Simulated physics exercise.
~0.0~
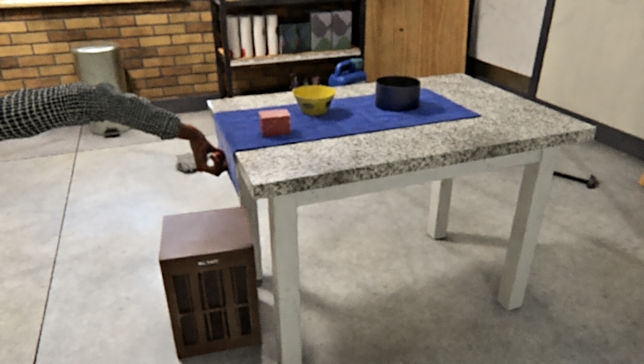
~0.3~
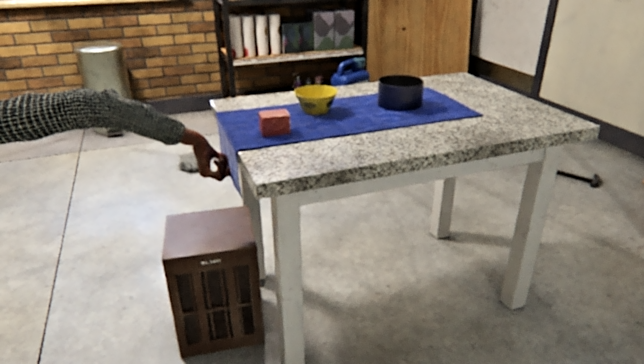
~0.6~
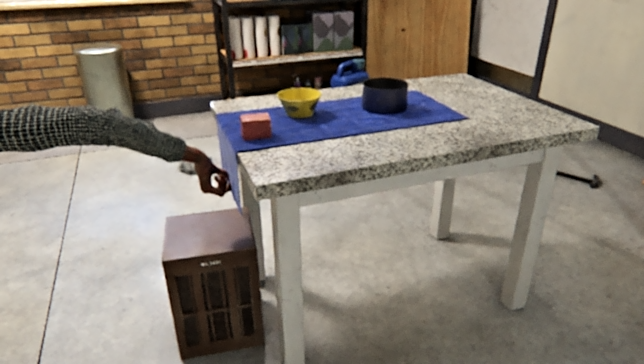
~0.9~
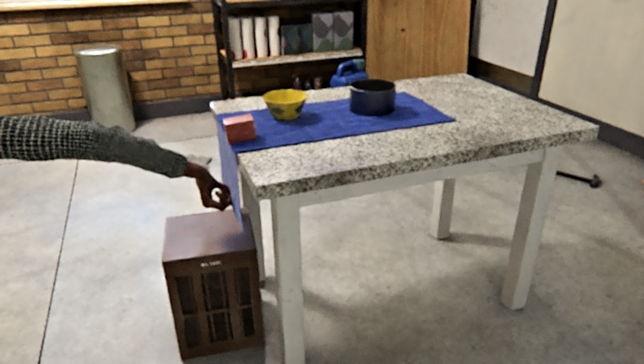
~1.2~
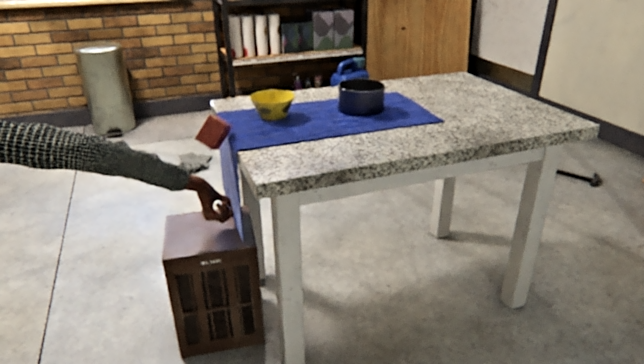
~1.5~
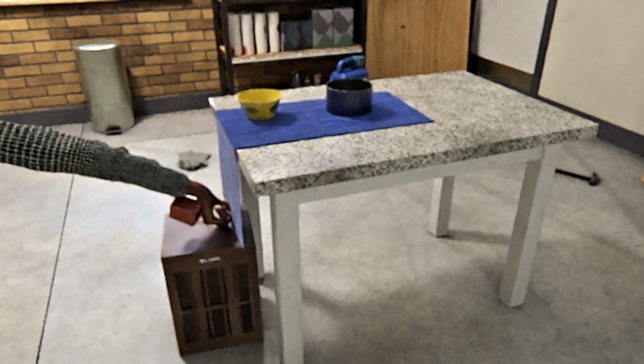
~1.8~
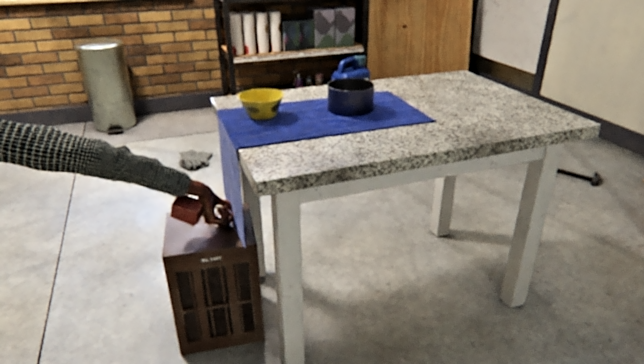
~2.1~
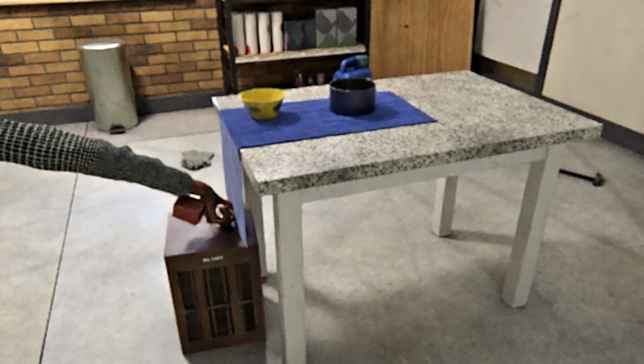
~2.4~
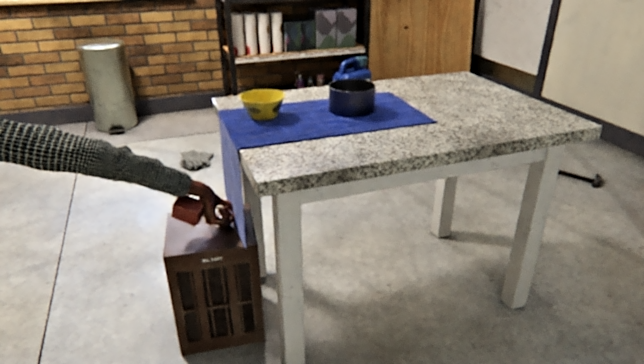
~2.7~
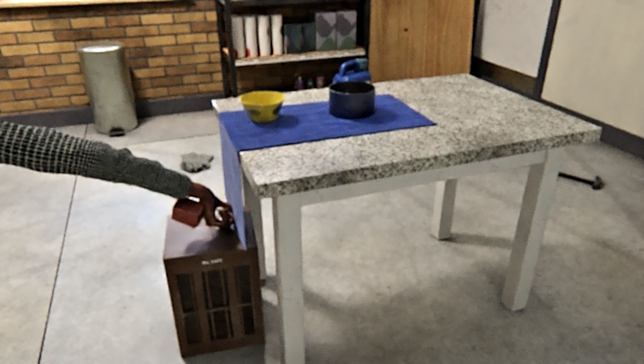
On a speckled table, a hand pulls a blue cloth until the red block drops onto the crate below.
